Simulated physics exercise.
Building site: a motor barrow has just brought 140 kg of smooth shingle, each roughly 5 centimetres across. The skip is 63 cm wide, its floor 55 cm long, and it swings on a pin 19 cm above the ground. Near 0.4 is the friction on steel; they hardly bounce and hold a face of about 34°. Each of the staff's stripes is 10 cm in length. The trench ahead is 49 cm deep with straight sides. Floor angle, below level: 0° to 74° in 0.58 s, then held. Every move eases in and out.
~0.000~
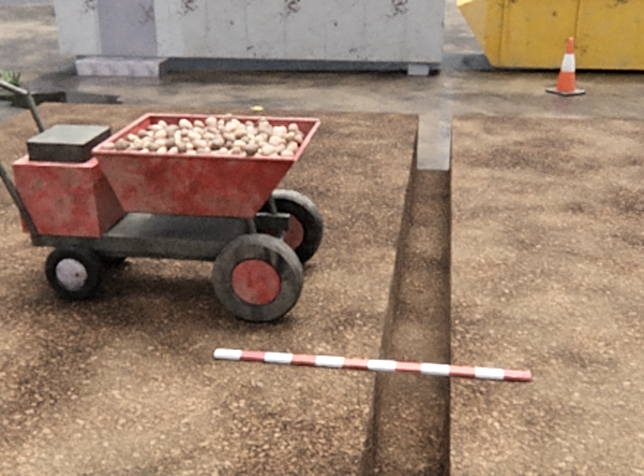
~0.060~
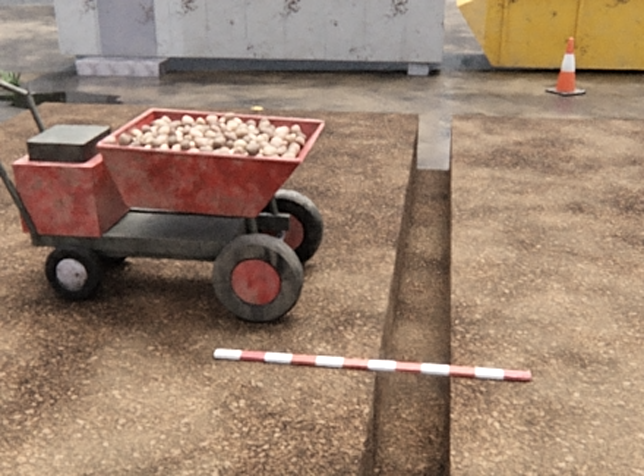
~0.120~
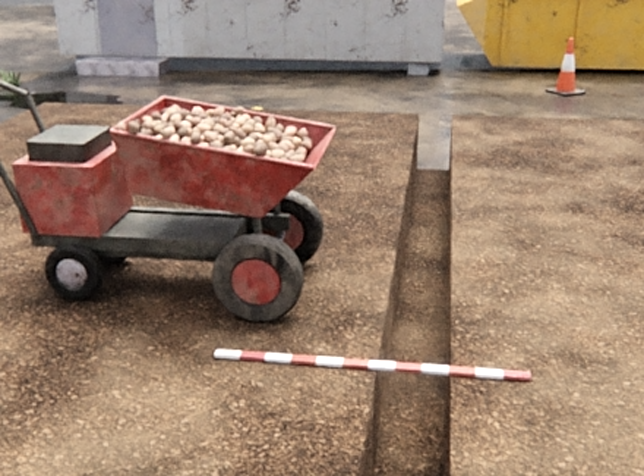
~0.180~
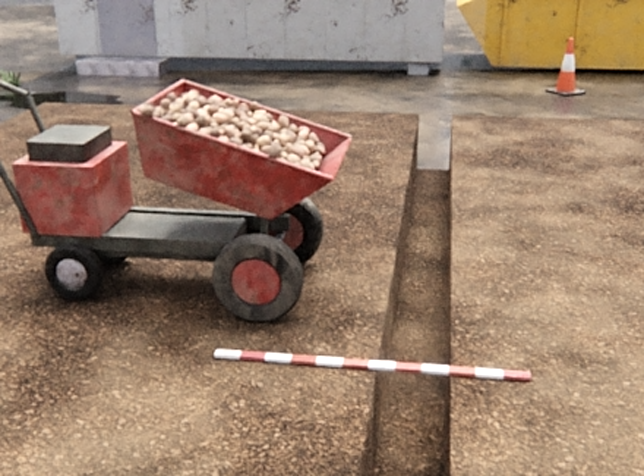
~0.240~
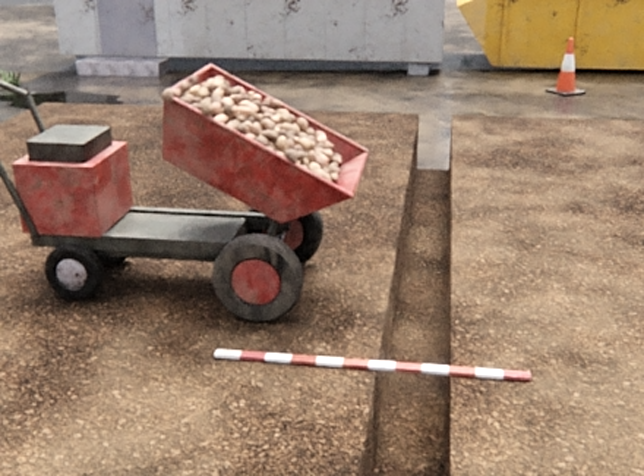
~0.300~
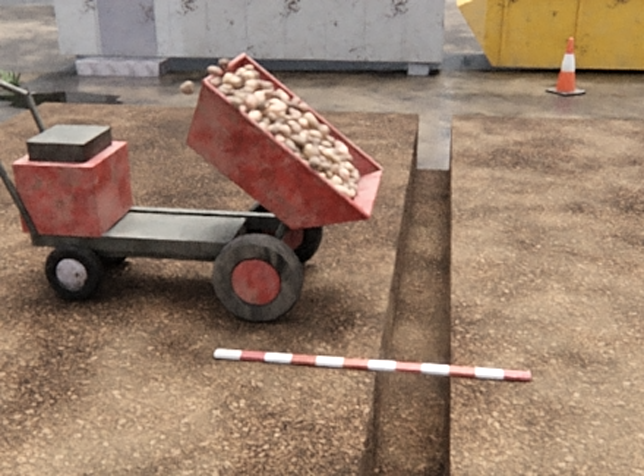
The footage shows a red motor barrow loaded with rounded pale stones standing left of a narrow trench, its skip tilting forward to the right, rear end rising steeply while the wheels stay still behind a red-and-white striped staff.
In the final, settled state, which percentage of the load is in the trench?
47 per cent is in the trench.
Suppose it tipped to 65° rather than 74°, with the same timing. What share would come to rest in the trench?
Roughly 50%.
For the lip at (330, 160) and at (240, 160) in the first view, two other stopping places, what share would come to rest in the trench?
Around 25 and then 80 percent.
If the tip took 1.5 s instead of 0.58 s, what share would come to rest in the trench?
Something close to 70 per cent.
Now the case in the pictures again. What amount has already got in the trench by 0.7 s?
30 per cent or so by then.
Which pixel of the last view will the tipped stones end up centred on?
(468, 298).
After 0.4 s the floor is at 62°; 100 % in the skip; the foremost stones are at (390, 230).
After 0.7 s the floor is at 74°; 49 % in the skip, 29 % in the trench, 22 % past the trench; the foremost stones are at (500, 298).
After 1.0 s the floor is at 74°; 6 % in the skip, 41 % in the trench, 53 % past the trench; the foremost stones are past the picture's edge.
After 3.0 s the floor is at 74°; 0 % in the skip, 47 % in the trench, 53 % past the trench; the foremost stones are past the picture's edge.
